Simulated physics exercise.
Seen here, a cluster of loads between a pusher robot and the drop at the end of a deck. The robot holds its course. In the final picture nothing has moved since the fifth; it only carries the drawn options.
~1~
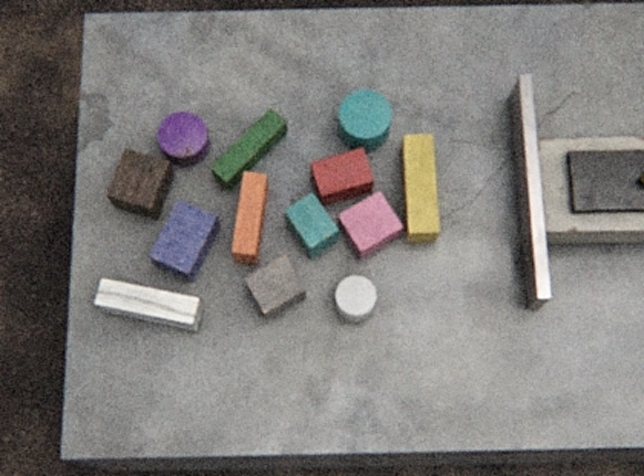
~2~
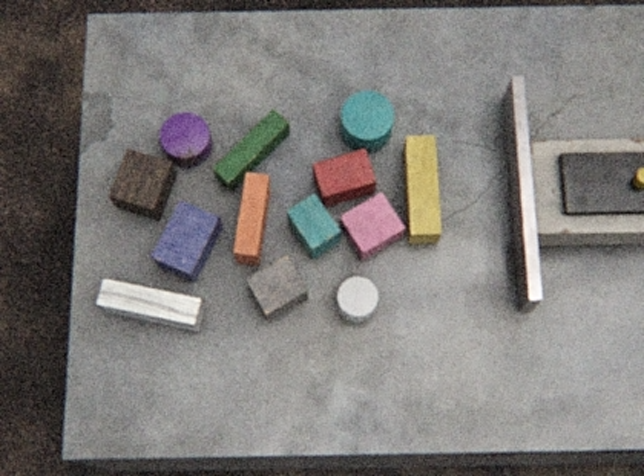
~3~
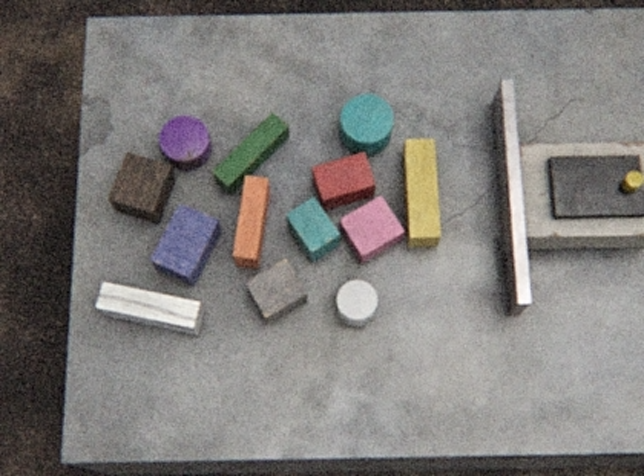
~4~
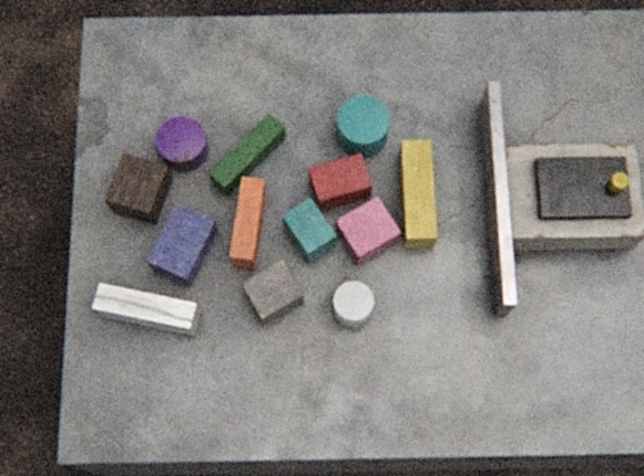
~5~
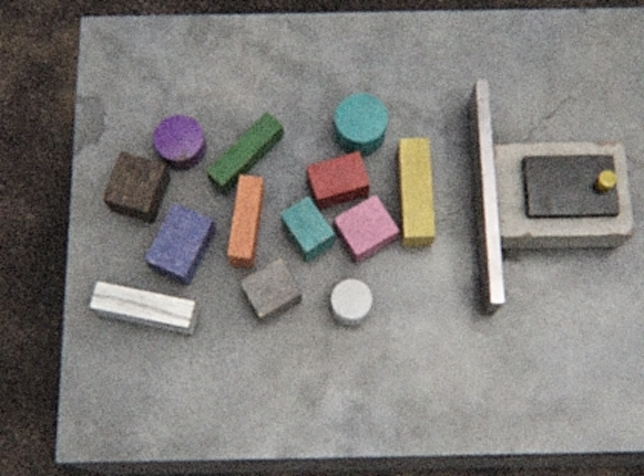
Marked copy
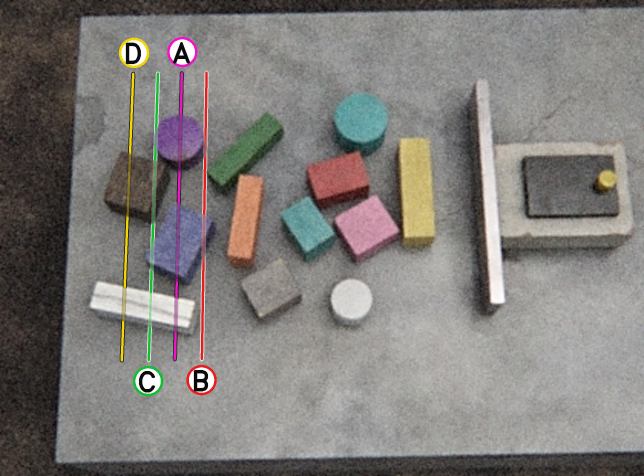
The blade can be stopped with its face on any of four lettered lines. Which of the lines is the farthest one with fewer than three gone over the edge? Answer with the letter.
No farther than B.
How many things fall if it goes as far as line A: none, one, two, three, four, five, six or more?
Three.
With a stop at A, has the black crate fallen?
Yes.
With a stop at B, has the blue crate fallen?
Yes.
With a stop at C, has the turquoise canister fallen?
No.
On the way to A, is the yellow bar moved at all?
By then, yes.
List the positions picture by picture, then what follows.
Green bar (250, 150); black crate (141, 184); turquoise canister (365, 121), in the first picture.
Robot (601, 183); purple canister (186, 140), in the second picture.
Robot (589, 186); turquoise crate (313, 230), in the third picture.
Robot (576, 188); orange bar (249, 224), in the fourth picture.
Robot (564, 186); pink crate (366, 229); yellow bar (416, 192); red crate (338, 181), in the fifth picture.
On the copy, A at (179, 210); B at (204, 210); C at (154, 210); D at (128, 211).
On B. First, robot (461, 188); turquoise canister (350, 122); red crate (321, 180).
Then, robot (359, 189); black crate (122, 184); blue crate (122, 255).
Finally, robot (279, 191); black crate over the edge; blue crate over the edge; two fallen.
By contrast, A drops three; C drops six; D drops seven.
